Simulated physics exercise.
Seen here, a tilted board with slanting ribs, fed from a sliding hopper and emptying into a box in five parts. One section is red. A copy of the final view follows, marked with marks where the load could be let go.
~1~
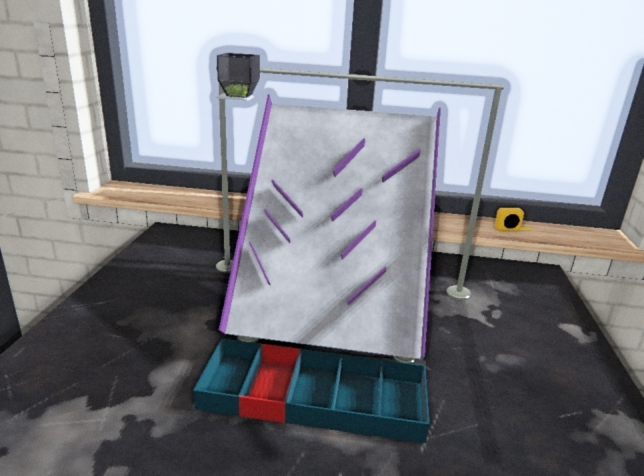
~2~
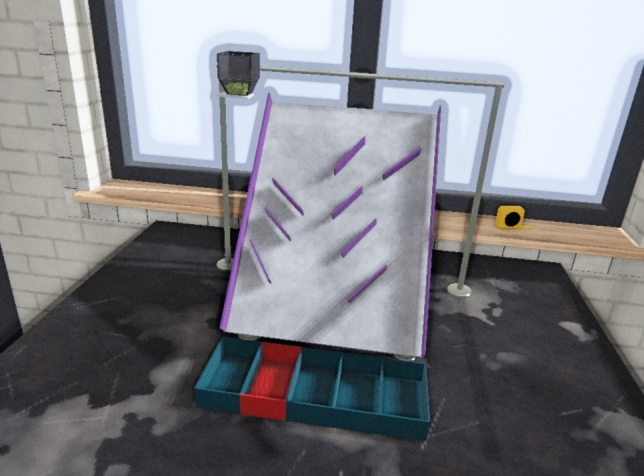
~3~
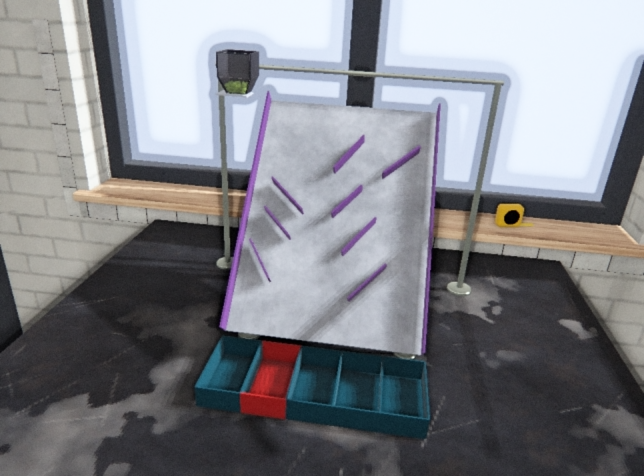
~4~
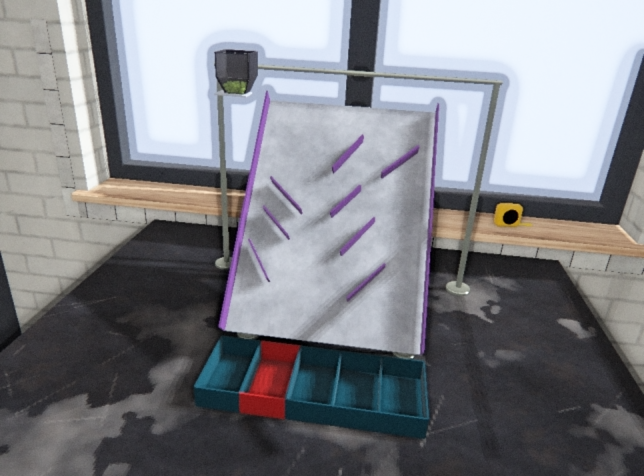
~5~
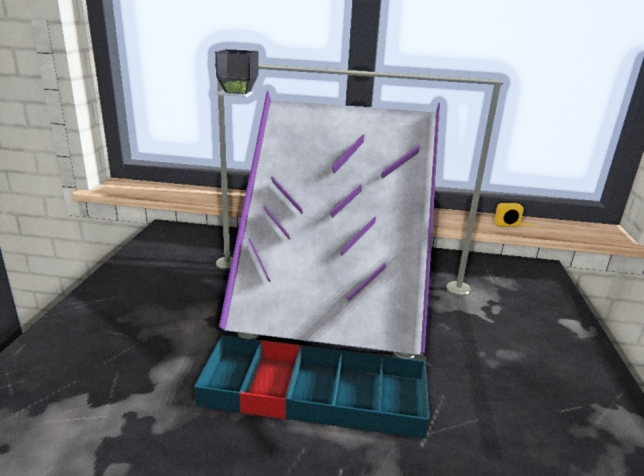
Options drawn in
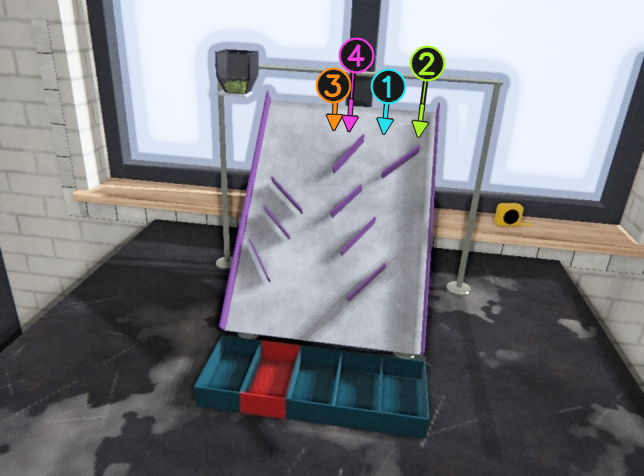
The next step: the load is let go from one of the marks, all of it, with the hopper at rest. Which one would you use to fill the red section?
1 beats the others.
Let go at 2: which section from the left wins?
The fifth from the left.
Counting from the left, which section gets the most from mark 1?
The second from the left.
On the marked copy, mark 1 meets the board at (384, 128); mark 2 meets the board at (419, 131); mark 3 meets the board at (334, 124); mark 4 meets the board at (349, 125).
With 1, about half in the red section, about a third in other sections, a small part outside the box.
With 2, about a quarter in the red section, about two thirds in other sections, a small part outside the box.
With 3, a small part in the red section, most in other sections, a small part outside the box.
With 4, about a quarter in the red section, about two thirds in other sections, a small part outside the box.
